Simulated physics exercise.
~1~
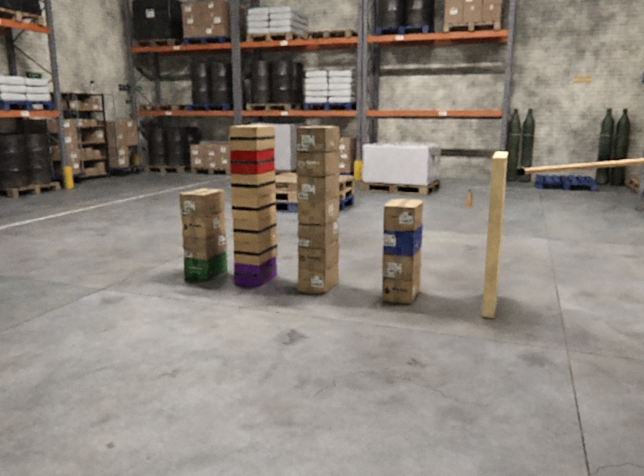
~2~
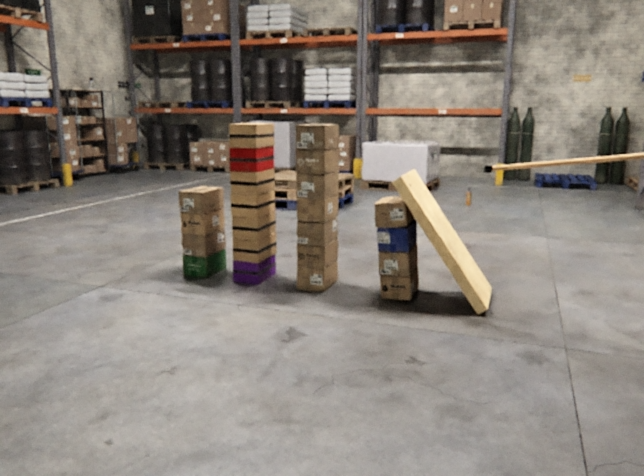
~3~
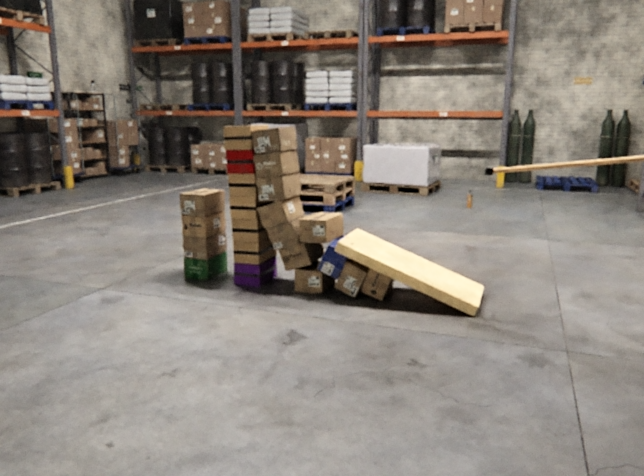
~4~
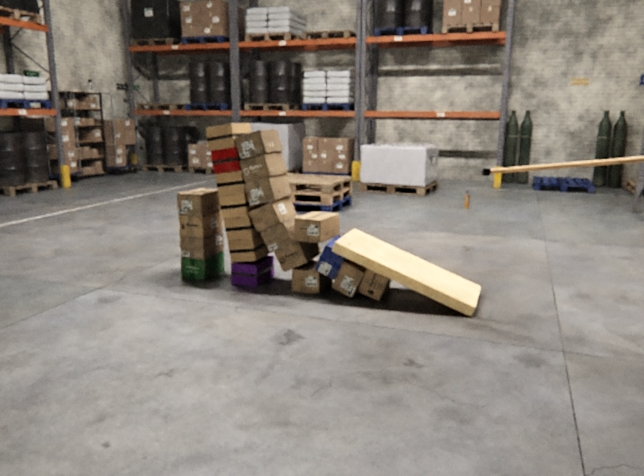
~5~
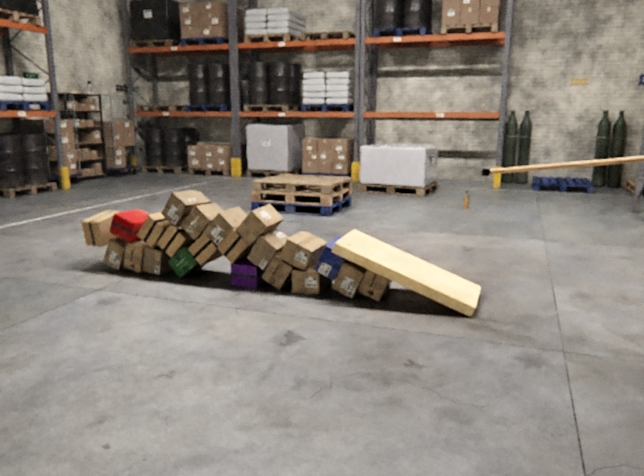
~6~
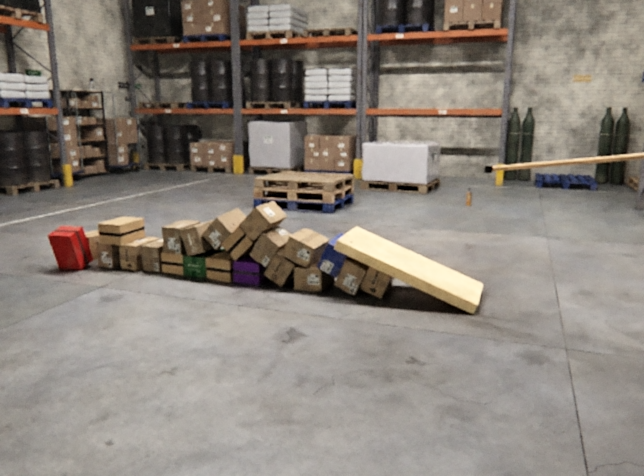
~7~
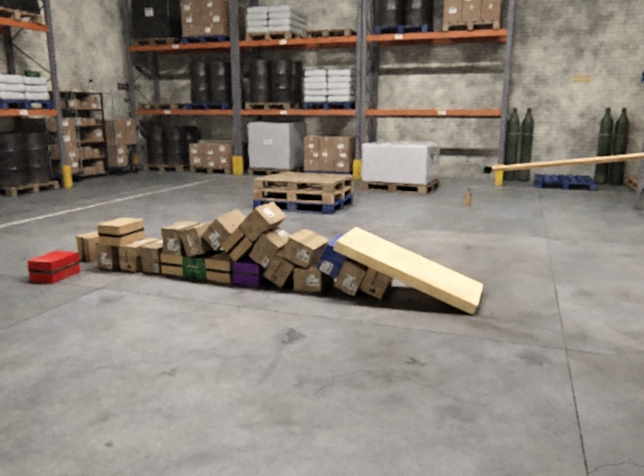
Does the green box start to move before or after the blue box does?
The green box starts to move after the blue box. Blue shifts as the board brings down the nearest column, while green stays still until the tall columns topple over it.
A pale wooden board stands upright at the right of four columns of cardboard boxes in a warehouse, seen from the front by a slightly swaying camera, with a pole beside it. The board tips left onto the nearest short column, which holds a blue box, and that column collapses. The next column leans into the tall one with red near its top and purple at its base, and both topple left over the last column. The green box there tilts, then settles level again. Red tumbles to the floor at far left, while purple stays put and the board rests slanted on the heap.
